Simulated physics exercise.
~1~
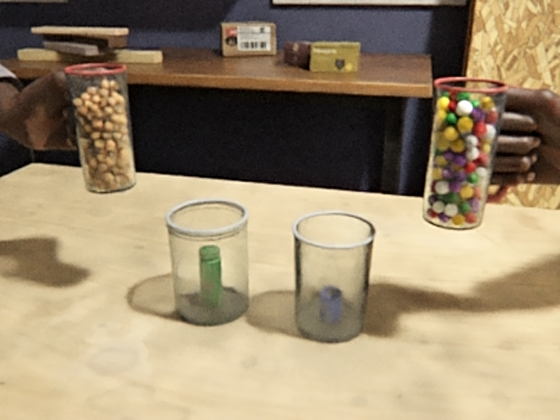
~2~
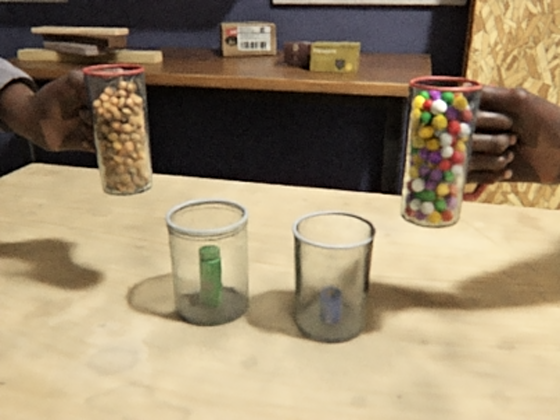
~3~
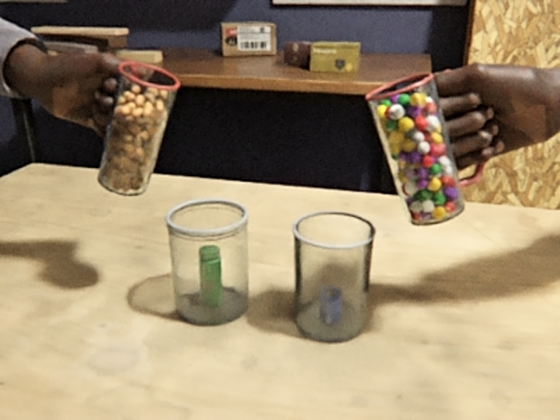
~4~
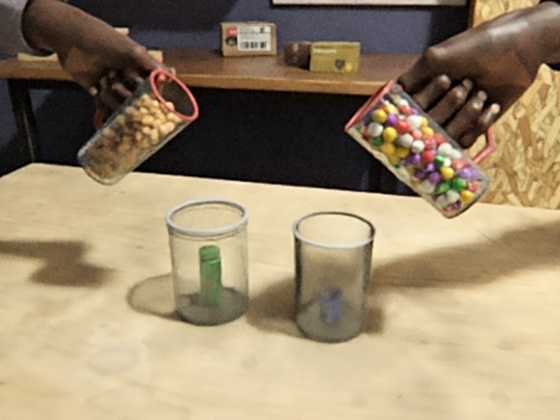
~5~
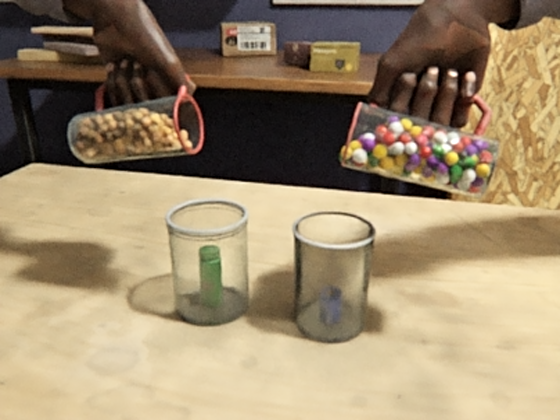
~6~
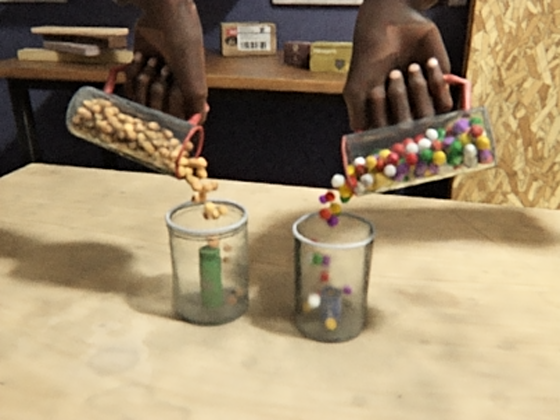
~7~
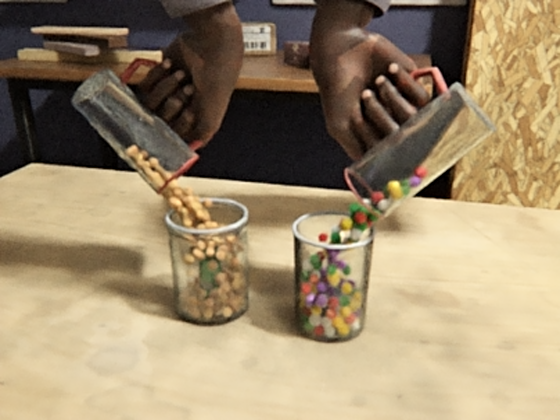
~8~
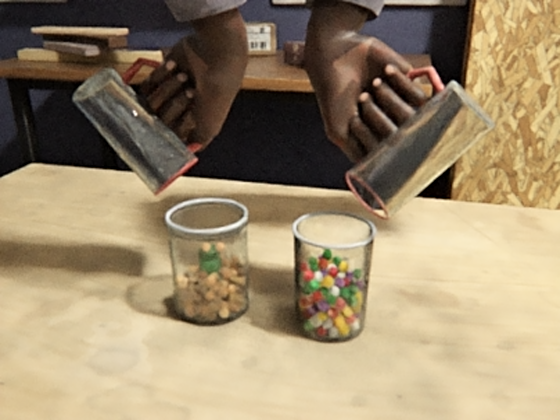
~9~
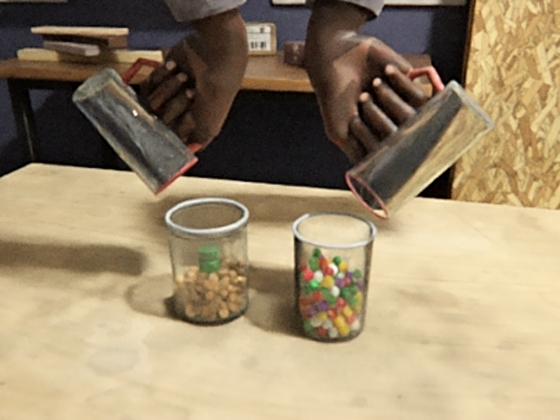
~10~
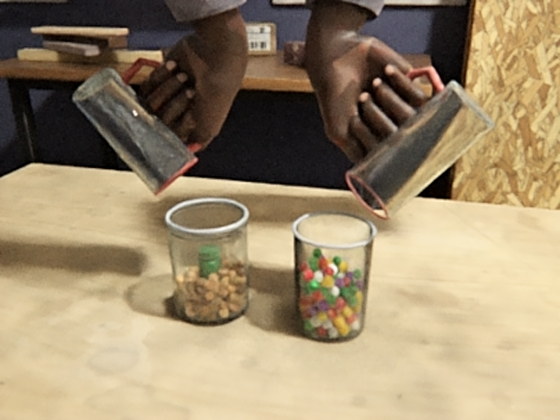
Two hands tipped a cup of tan, nut-like pieces and a cup of colourful beads into two clear containers on a table, emptying both; the green object on the left still poked out, while the bluish one on the right was buried.
